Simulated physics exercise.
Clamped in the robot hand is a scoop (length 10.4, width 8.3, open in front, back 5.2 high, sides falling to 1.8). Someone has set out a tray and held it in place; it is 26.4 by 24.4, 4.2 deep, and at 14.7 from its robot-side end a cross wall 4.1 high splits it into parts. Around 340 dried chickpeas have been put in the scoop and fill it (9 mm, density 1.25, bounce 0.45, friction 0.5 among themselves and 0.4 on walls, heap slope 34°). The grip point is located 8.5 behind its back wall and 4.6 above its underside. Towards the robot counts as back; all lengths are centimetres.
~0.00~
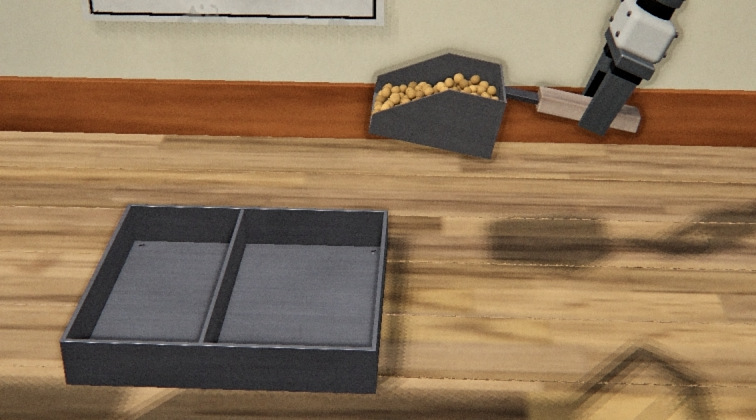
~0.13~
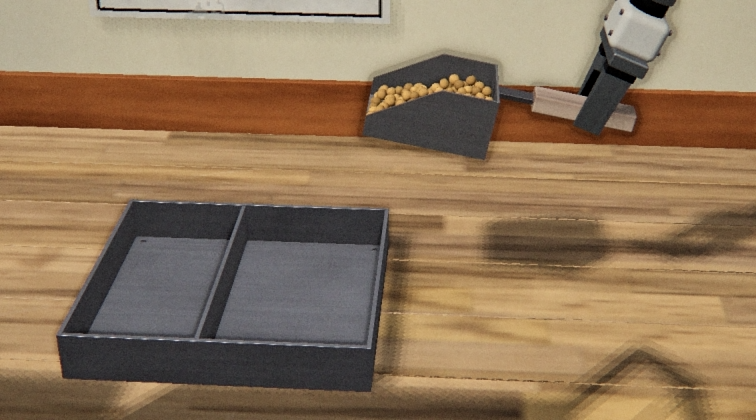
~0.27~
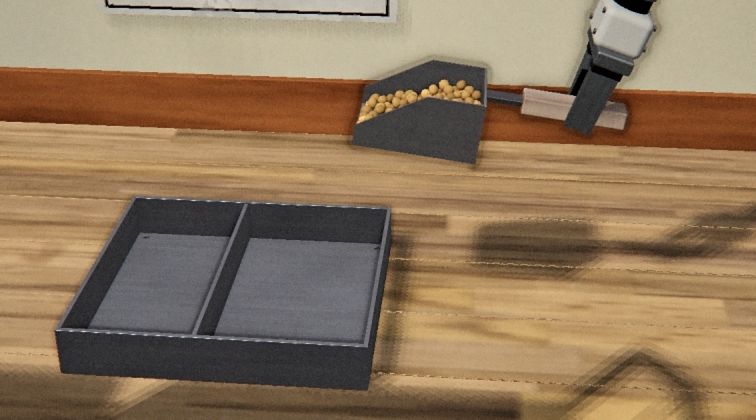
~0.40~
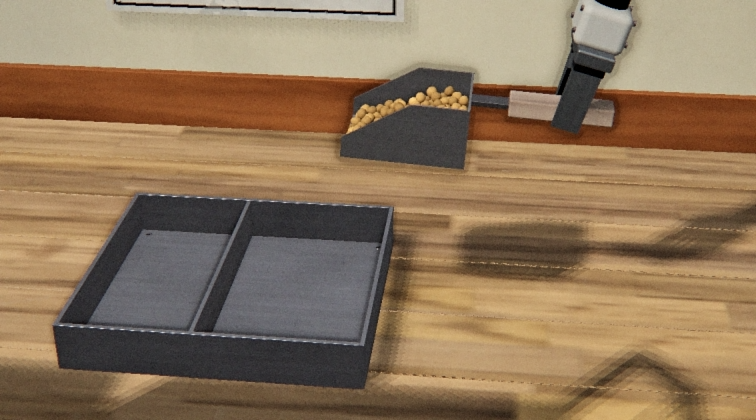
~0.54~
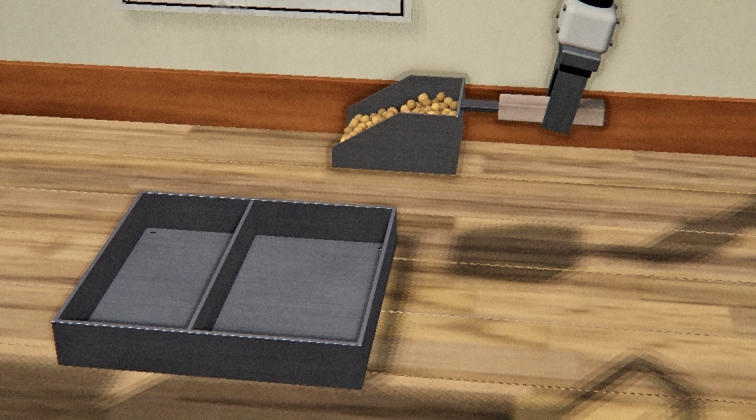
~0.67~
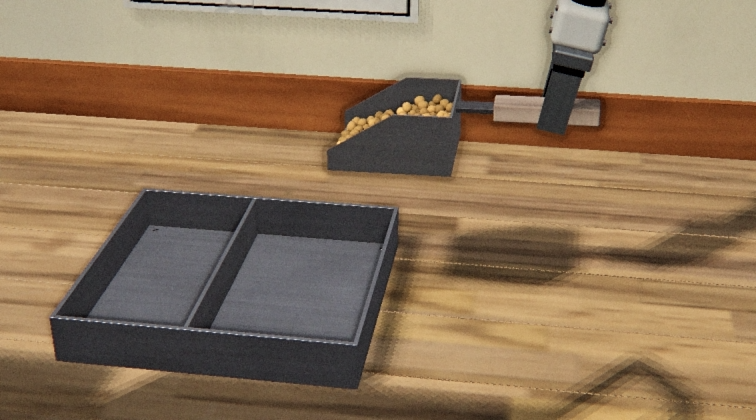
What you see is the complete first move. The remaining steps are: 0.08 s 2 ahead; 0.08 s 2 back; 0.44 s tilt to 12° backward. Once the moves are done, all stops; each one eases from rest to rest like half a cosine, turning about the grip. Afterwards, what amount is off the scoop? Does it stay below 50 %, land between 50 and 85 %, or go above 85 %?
It stays below 50 %.
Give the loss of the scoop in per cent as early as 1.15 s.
Near 30 per cent so far.
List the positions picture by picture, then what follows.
The first picture shows the scoop floor at (441, 124), tilted 12° backward; upper third of the load around (454, 101), from x 375 to 495, top at y 80; 341 on the scoop.
The second picture shows the scoop floor at (437, 125), tilted 11° backward; upper third of the load around (452, 102), from x 370 to 490, top at y 80.
The third picture shows the scoop floor at (428, 131), tilted 8° backward; upper third of the load around (444, 108), from x 360 to 475, top at y 85.
The fourth picture shows the scoop floor at (417, 139), tilted 3° backward; upper third of the load around (435, 115), from x 350 to 465, top at y 90.
The fifth picture shows the scoop floor at (410, 146), level; upper third of the load around (429, 122), from x 340 to 455, top at y 95.
The sixth picture shows the scoop floor at (406, 148), level; upper third of the load around (425, 124), from x 340 to 455, top at y 100; 341 on the scoop.
After 0.91 s, level, highest piece 20 above the table; 248 on the scoop, 22 in the robot-side part, 71 in flight or on a rim.
After 1.15 s, tilted 10° backward, highest piece 23 above the table; 234 on the scoop, 104 in the robot-side part, 3 in flight or on a rim.
After 1.47 s, tilted 12° backward, highest piece 23 above the table; 232 on the scoop, 109 in the robot-side part.
After 2.52 s, tilted 12° backward, highest piece 23 above the table; 232 on the scoop, 109 in the robot-side part.
In the end, 232 on the scoop, 109 in the robot-side part. That is 32 % off the scoop.
